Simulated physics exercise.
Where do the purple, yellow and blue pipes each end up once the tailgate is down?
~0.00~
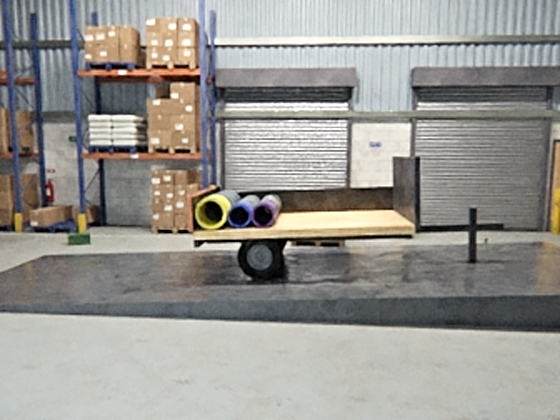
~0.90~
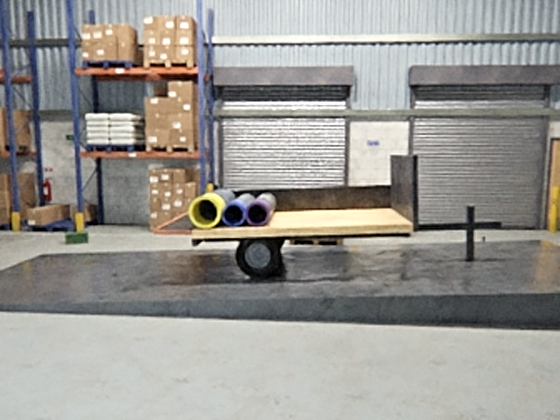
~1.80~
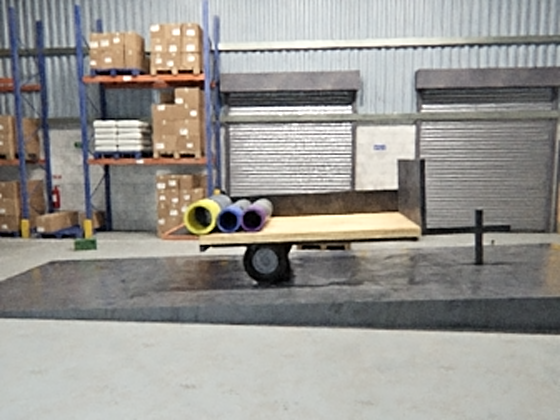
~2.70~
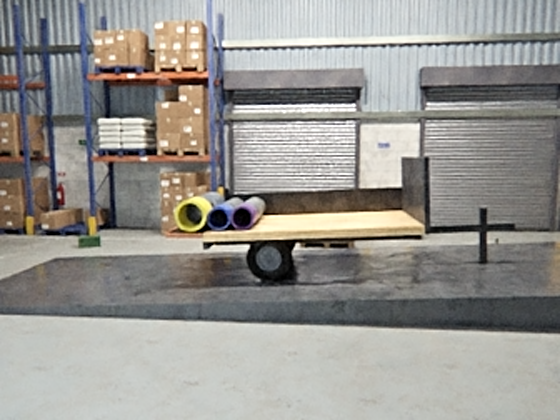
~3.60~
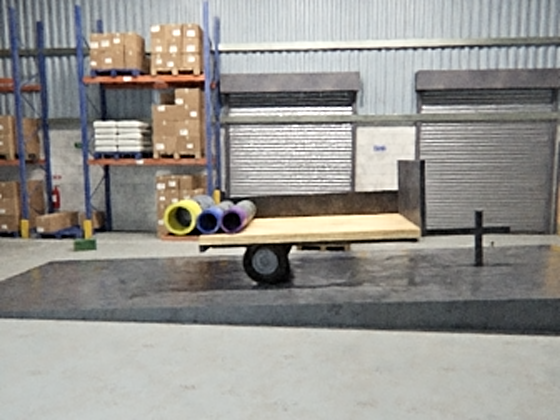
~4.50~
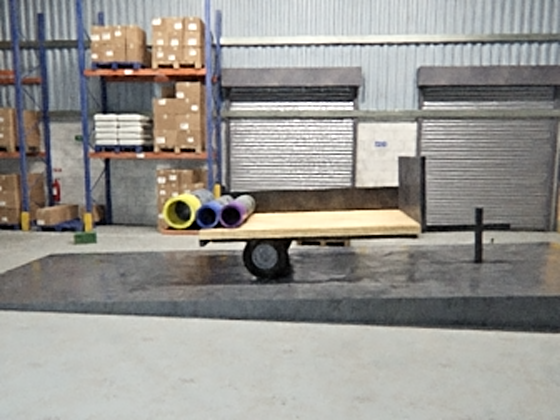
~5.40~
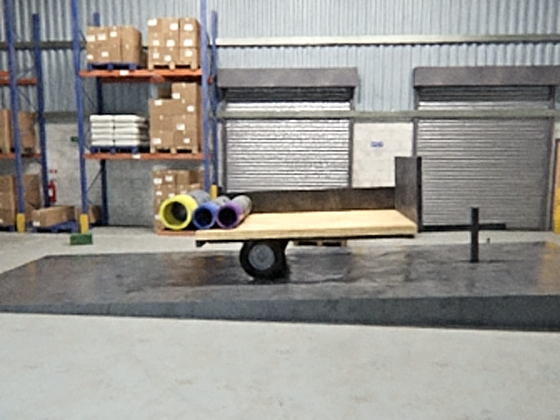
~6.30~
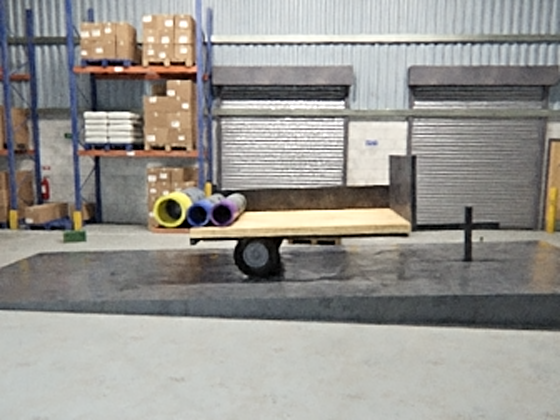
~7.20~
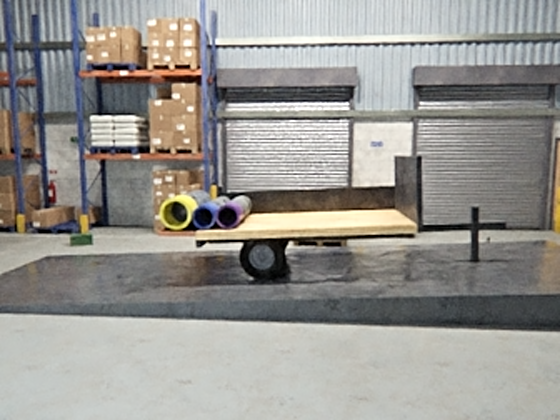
The purple and blue pipes stay aboard on the trailer bed, while the yellow one is held on the lowered gate, so none of them reaches the ground.
